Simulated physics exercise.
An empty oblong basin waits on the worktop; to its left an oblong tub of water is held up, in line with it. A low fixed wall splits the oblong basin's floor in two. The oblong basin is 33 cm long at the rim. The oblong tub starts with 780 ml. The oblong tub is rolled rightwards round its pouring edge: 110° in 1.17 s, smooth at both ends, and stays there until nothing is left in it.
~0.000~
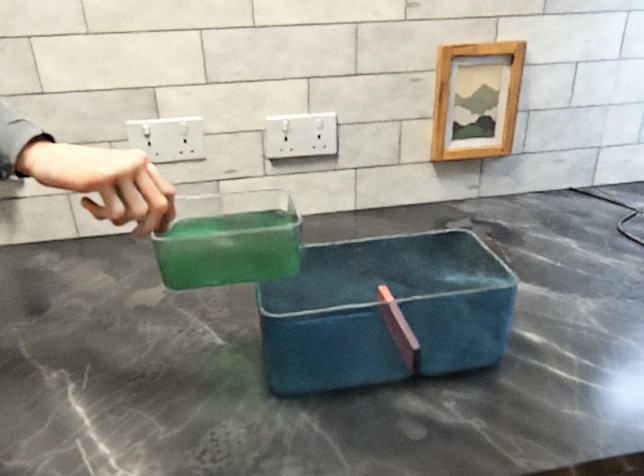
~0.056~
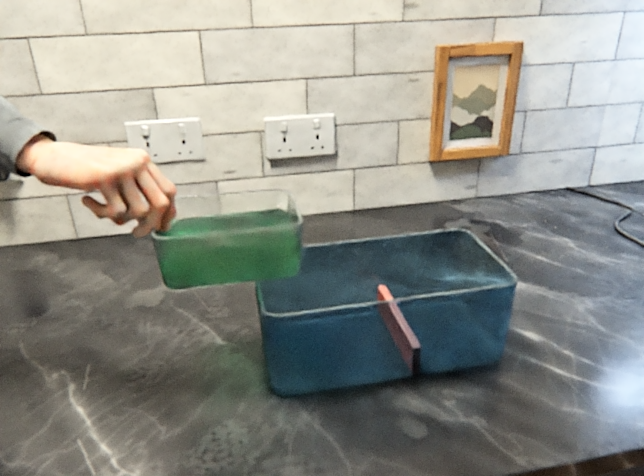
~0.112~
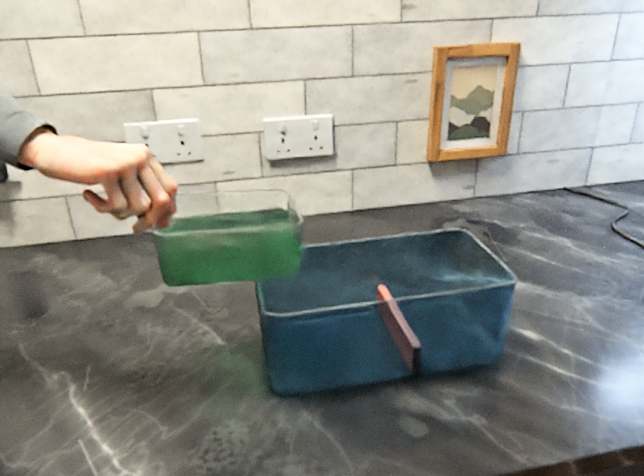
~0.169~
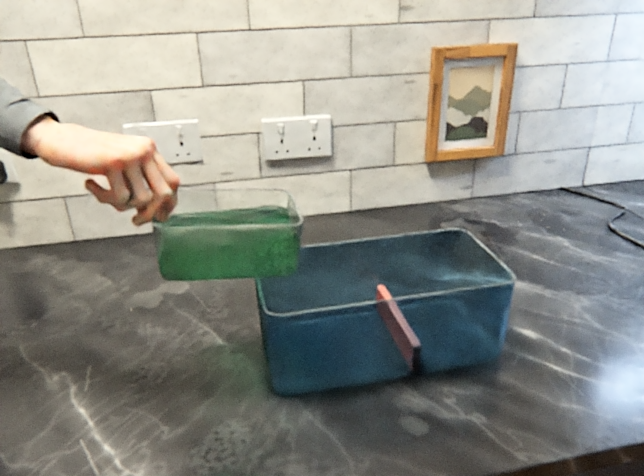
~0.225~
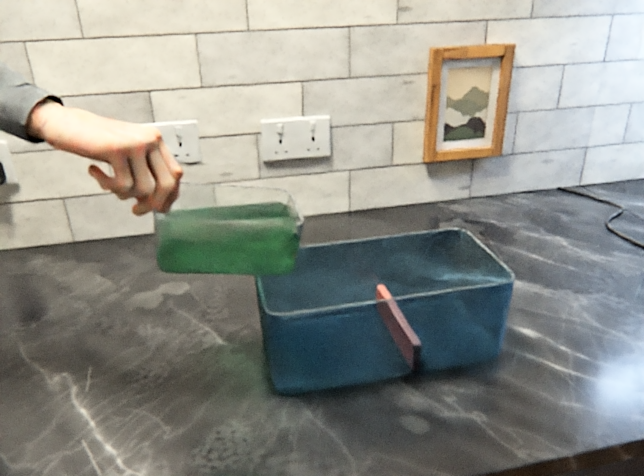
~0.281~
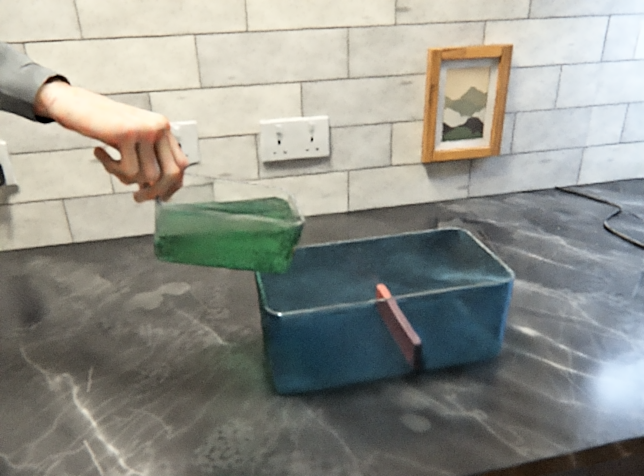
A hand held a clear oblong tub of green water above the left end of an empty blue basin with a reddish divider, then gradually tilted it a little to the right.
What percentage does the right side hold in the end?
The far part has some 10 per cent.
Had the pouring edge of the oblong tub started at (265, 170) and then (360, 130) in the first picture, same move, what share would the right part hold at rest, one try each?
In turn about 10 and 85 per cent.
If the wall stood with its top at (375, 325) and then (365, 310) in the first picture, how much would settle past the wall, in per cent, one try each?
First 55, then 70 per cent.
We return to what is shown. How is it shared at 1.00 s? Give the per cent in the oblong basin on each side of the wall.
Some 76 per cent left and 8 right.
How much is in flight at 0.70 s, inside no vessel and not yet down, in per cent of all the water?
Near 42 in a hundred.
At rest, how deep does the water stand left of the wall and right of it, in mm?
Left about 24 mm, right about 4 mm.
Then, 0.70 s in, the tilt is 71° and 42 per cent is still to pour, 15 is left of the wall and 0 right of it.
Then, 1.00 s in, the tilt is 105° and 6 per cent is still to pour, 76 is left of the wall and 8 right of it.
Then, 1.32 s in, the tilt is 110° and 0 per cent is still to pour, 89 is left of the wall and 9 right of it.
Then, 1.67 s in, the tilt is 110° and 0 per cent is still to pour, 88 is left of the wall and 10 right of it.
Finally, 88 per cent lies left of the wall, 10 right of it and 1 outside.
